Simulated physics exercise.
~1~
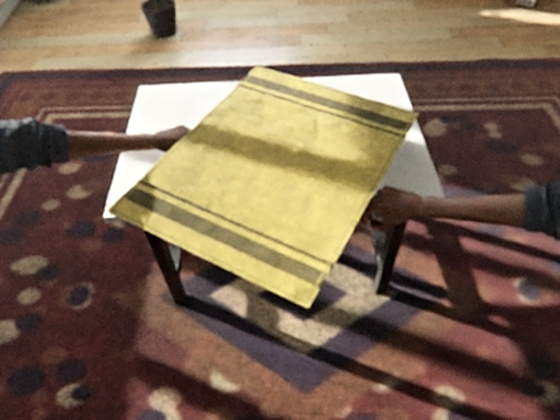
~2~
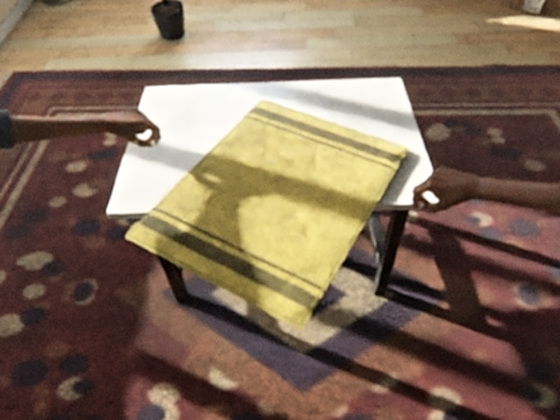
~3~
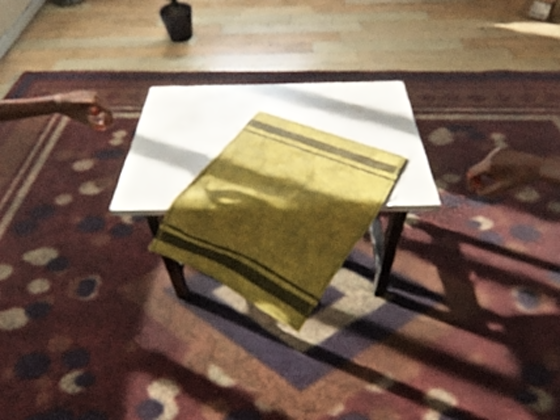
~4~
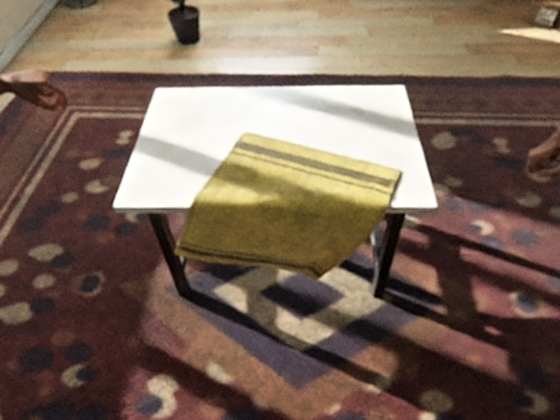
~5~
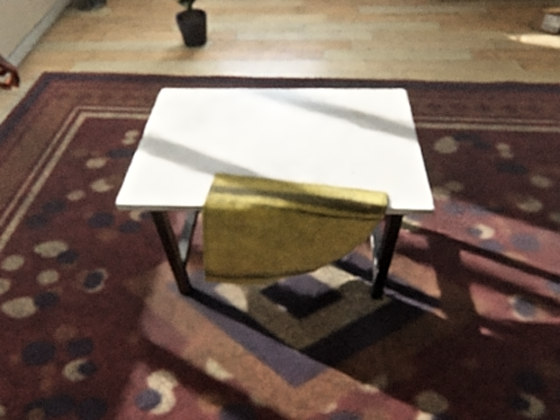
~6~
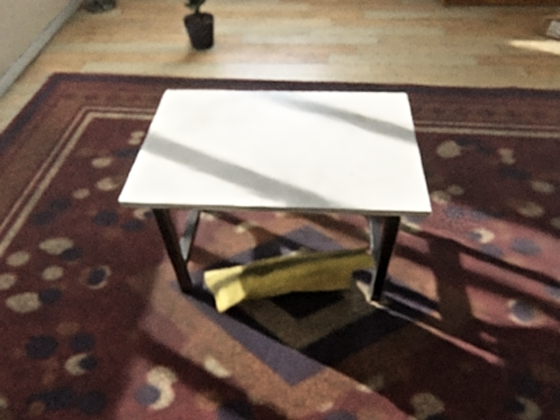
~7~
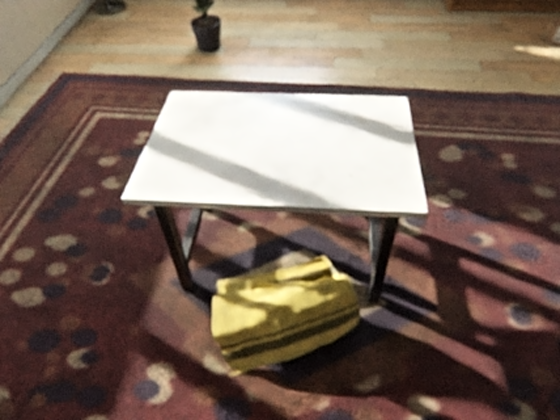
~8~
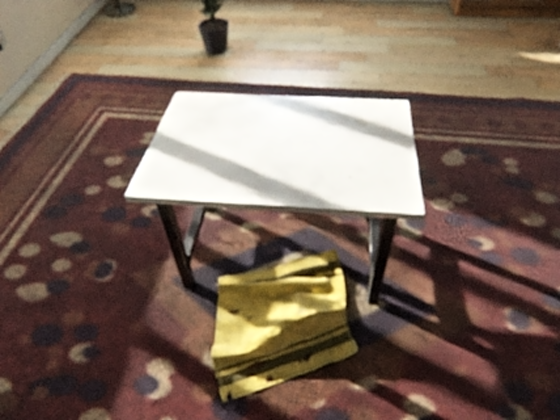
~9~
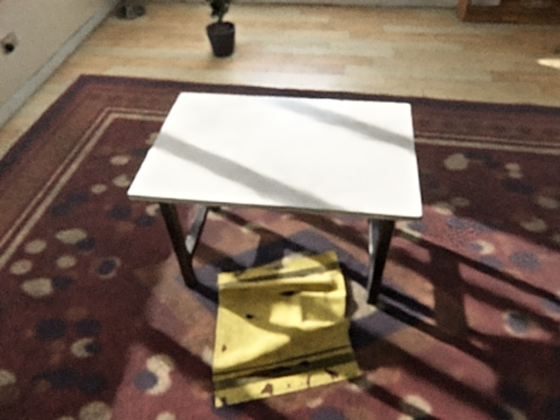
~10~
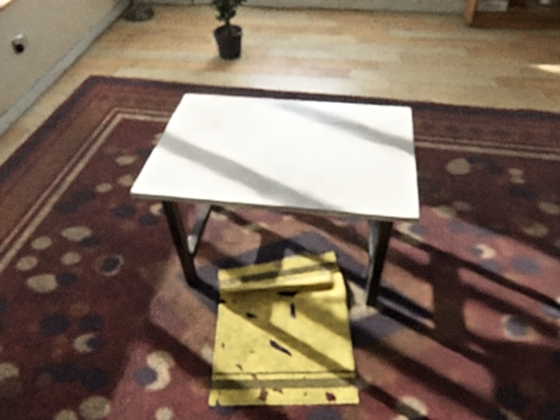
In a room with a patterned red rug, two hands let go of a yellow striped cloth over the front edge of a small white table, and it slid off, landing on the rug, where it settled nearly flat.
